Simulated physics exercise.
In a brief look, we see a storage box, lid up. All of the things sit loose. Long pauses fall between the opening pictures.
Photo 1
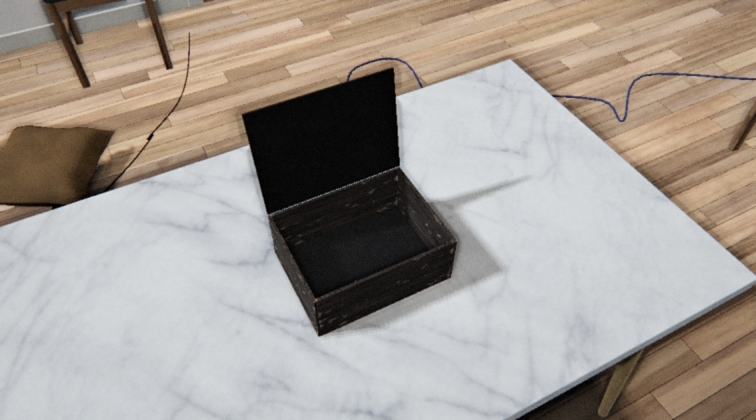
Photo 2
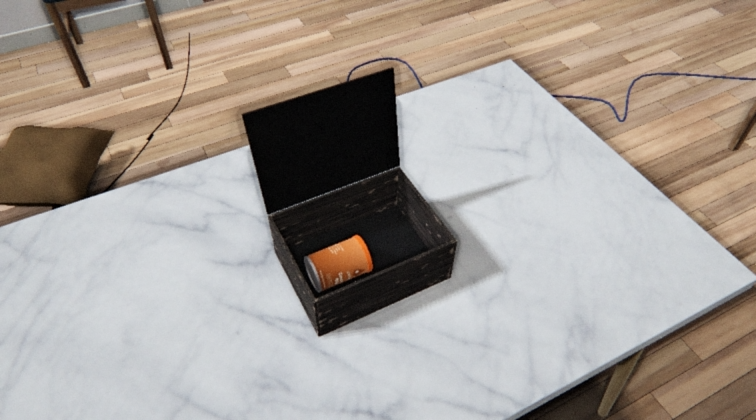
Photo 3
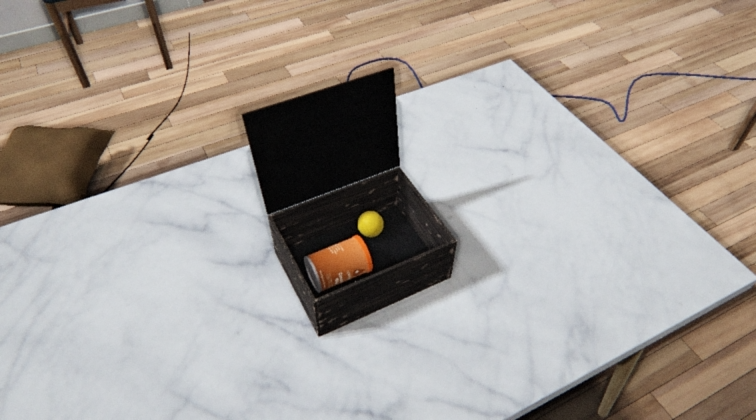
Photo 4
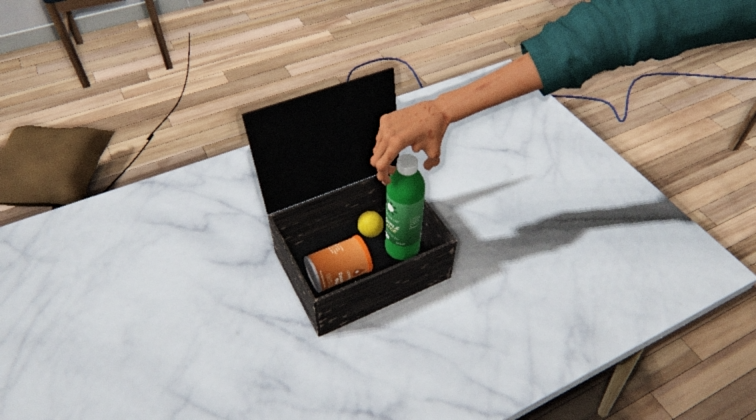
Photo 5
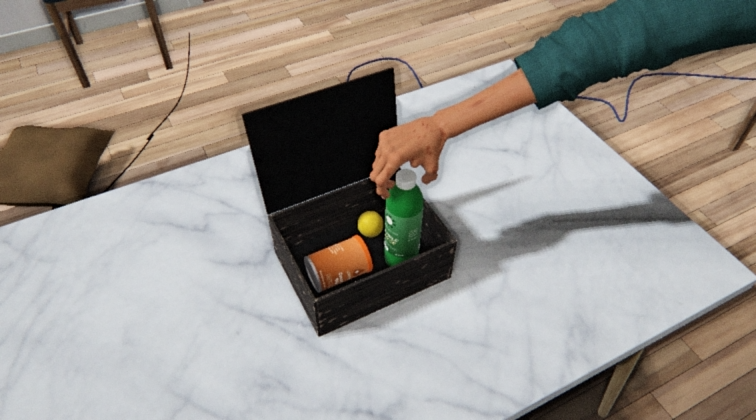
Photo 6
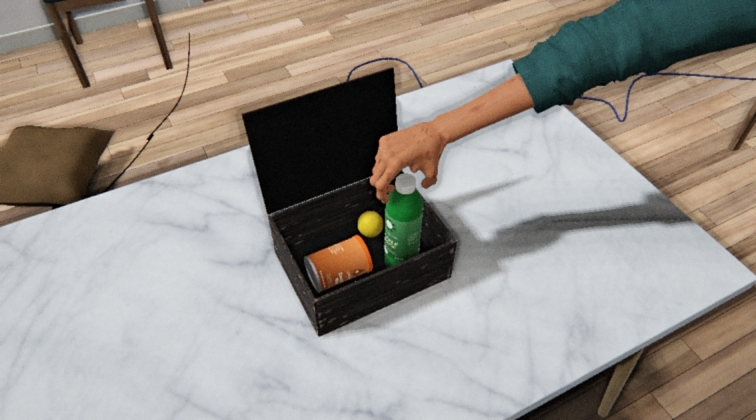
The clip opens on an empty dark box with its lid raised on a marble table. An orange tin appears lying inside, then a small yellow ball beside it. A hand in a teal sleeve then lowers a green bottle upright into the box's right side, still gripping it.
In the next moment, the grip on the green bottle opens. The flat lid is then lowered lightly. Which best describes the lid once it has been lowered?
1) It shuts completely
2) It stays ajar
Answer: 2.
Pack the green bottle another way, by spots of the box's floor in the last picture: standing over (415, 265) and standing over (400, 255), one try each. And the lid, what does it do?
With the first packing the lid is left gaping; with the second it is left gaping.
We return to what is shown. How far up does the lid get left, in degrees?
About 45° above the rim.
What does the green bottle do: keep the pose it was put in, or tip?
In the end, the green bottle keeps its orientation.
Then, 1.20 s later than the last frame, lid 83° above the rim.
Then, 1.60 s later than the last frame, lid 54° above the rim.
Then, 2.90 s later than the last frame, lid 46° above the rim; orange tin moved a little.
Then, 4.50 s later than the last frame, lid 47° above the rim; orange tin moved a little.
When it is over, lid 47° above the rim; all 3 as before. End places, in pixels of the last picture, green bottle near (401, 220).
